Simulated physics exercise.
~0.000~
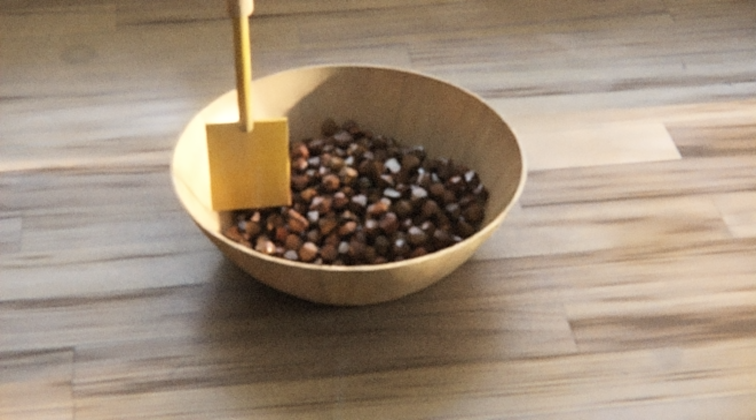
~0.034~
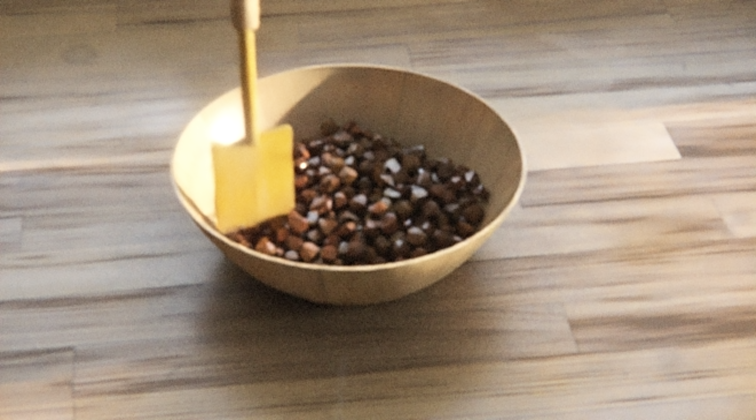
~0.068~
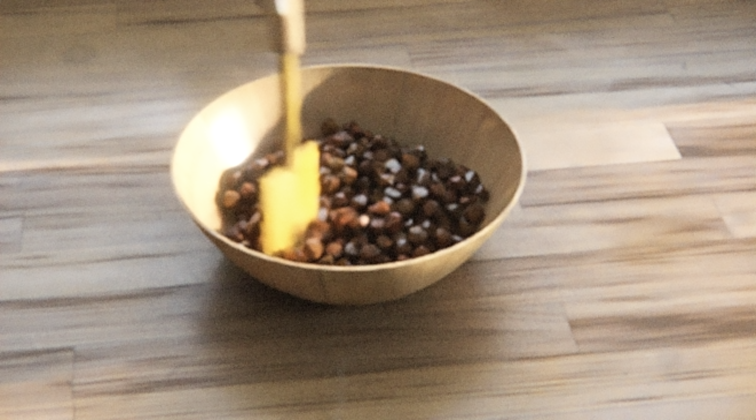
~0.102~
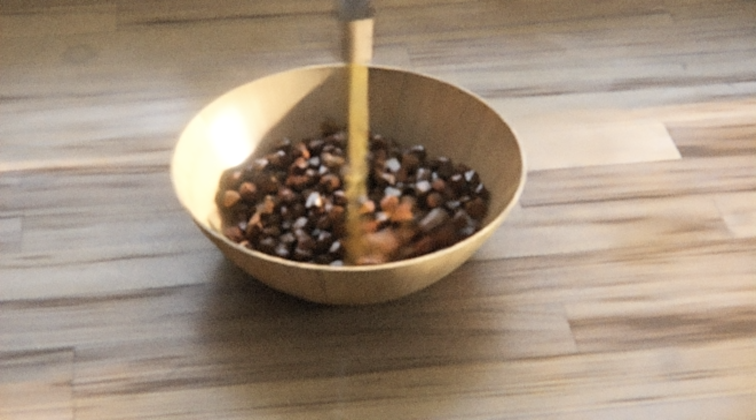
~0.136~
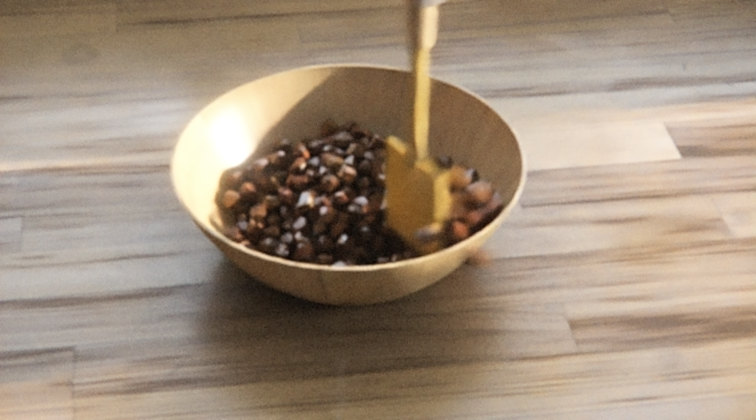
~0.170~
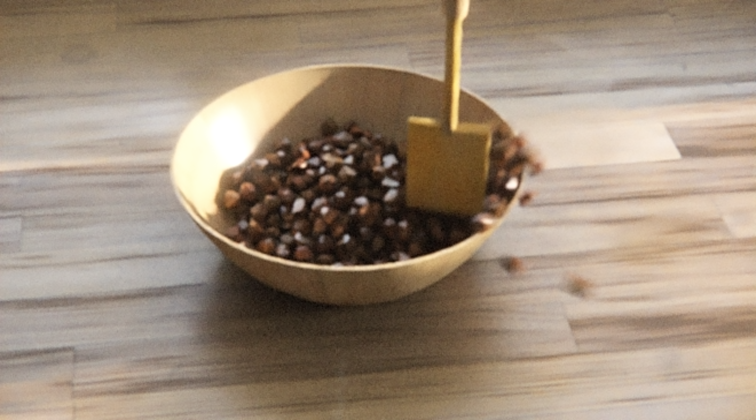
A wooden bowl sits still as a yellow paddle stirs brown pellets, flinging some over the right rim.
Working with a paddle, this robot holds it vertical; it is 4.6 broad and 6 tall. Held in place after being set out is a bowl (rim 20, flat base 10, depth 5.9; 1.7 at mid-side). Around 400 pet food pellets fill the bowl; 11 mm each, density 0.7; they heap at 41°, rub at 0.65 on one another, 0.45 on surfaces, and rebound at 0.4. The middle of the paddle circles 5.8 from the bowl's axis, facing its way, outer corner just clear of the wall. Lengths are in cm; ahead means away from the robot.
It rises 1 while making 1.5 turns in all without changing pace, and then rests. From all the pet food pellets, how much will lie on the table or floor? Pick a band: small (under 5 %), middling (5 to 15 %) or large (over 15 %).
Large.
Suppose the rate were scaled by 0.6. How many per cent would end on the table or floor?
Some 15 in a hundred.
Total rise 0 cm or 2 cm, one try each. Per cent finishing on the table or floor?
40 % and 5 %.
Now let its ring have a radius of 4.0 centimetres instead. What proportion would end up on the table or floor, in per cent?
Near 35 %.
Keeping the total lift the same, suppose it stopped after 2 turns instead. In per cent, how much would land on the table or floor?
25 %.
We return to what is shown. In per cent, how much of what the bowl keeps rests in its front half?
Some 50 per cent.
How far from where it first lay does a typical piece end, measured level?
Roughly 1 cm.
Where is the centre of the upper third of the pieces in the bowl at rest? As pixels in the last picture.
About (330, 211).
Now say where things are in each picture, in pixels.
The first picture shows paddle neck at (244, 99), 0° round; upper third of the load around (359, 194), from x 230 to 480, top at y 130; 405 in the bowl.
The second picture shows paddle neck at (250, 112), 15° round; upper third of the load around (359, 194), from x 230 to 480, top at y 130.
The third picture shows paddle neck at (289, 139), 50° round; upper third of the load around (362, 196), from x 230 to 480, top at y 130.
The fourth picture shows paddle neck at (354, 148), 86° round; upper third of the load around (382, 202), from x 230 to 480, top at y 130.
The fifth picture shows paddle neck at (416, 133), 121° round; upper third of the load around (409, 197), from x 230 to 495, top at y 130; 404 in the bowl, 1 in flight or on the tool.
The sixth picture shows paddle neck at (450, 102), 157° round; upper third of the load around (406, 175), from x 230 to 580, top at y 130; 399 in the bowl, 6 in flight or on the tool.
By 0.31 s, 302° round, highest piece 12 above the table; 356 in the bowl, 11 on the table or floor, 38 in flight or on the tool.
By 0.45 s, 87° round, highest piece 9 above the table; 325 in the bowl, 62 on the table or floor, 18 in flight or on the tool.
By 0.72 s, 180° round, highest piece 4 above the table; 320 in the bowl, 85 on the table or floor.
By 1.42 s, 180° round, highest piece 4 above the table; 320 in the bowl, 85 on the table or floor.
Final count, 320 in the bowl, 85 on the table or floor. That is 21 % on the table or floor.
